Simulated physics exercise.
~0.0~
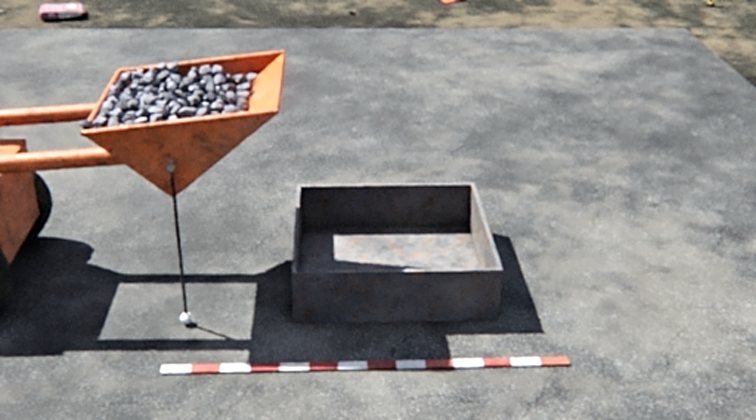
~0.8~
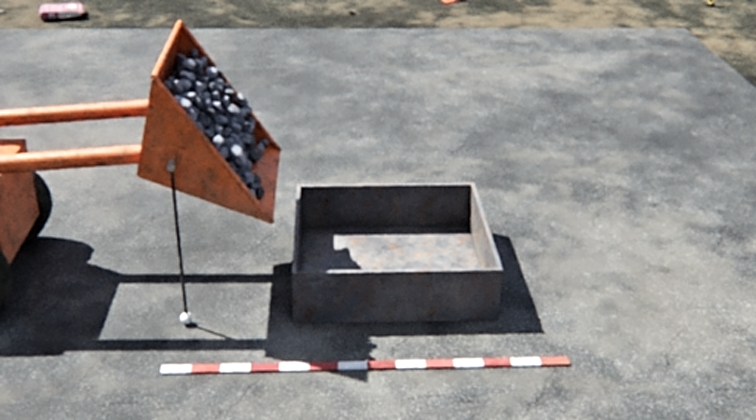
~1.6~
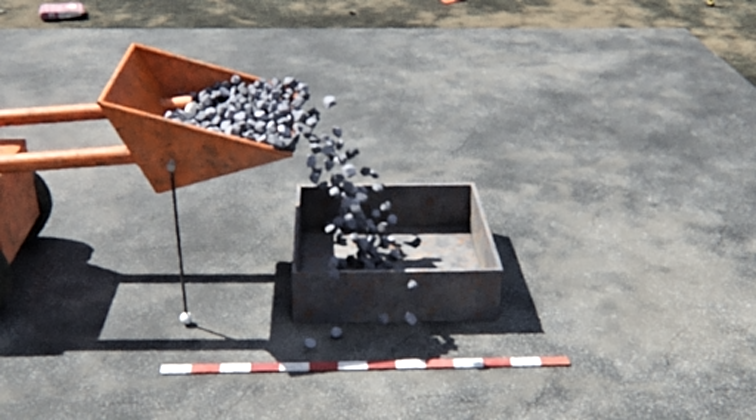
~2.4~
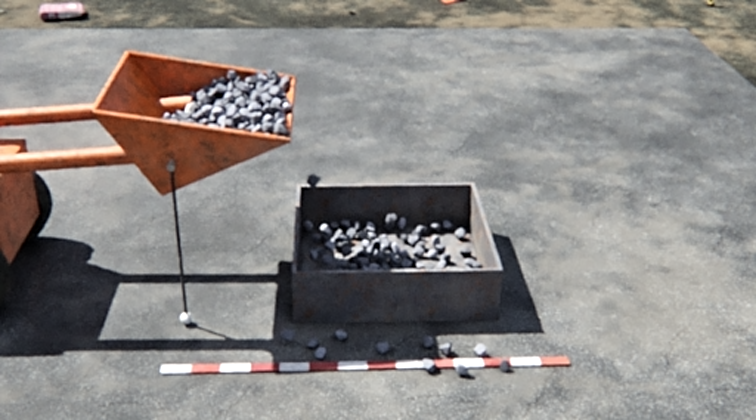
The footage shows an orange loader bucket of grey stones tipping steeply to the right, then swinging back as some stones spill into an open metal bin; finally, most remain in the bucket, a smaller share lies in the bin, and a few rest on the ground near a red-and-white staff.
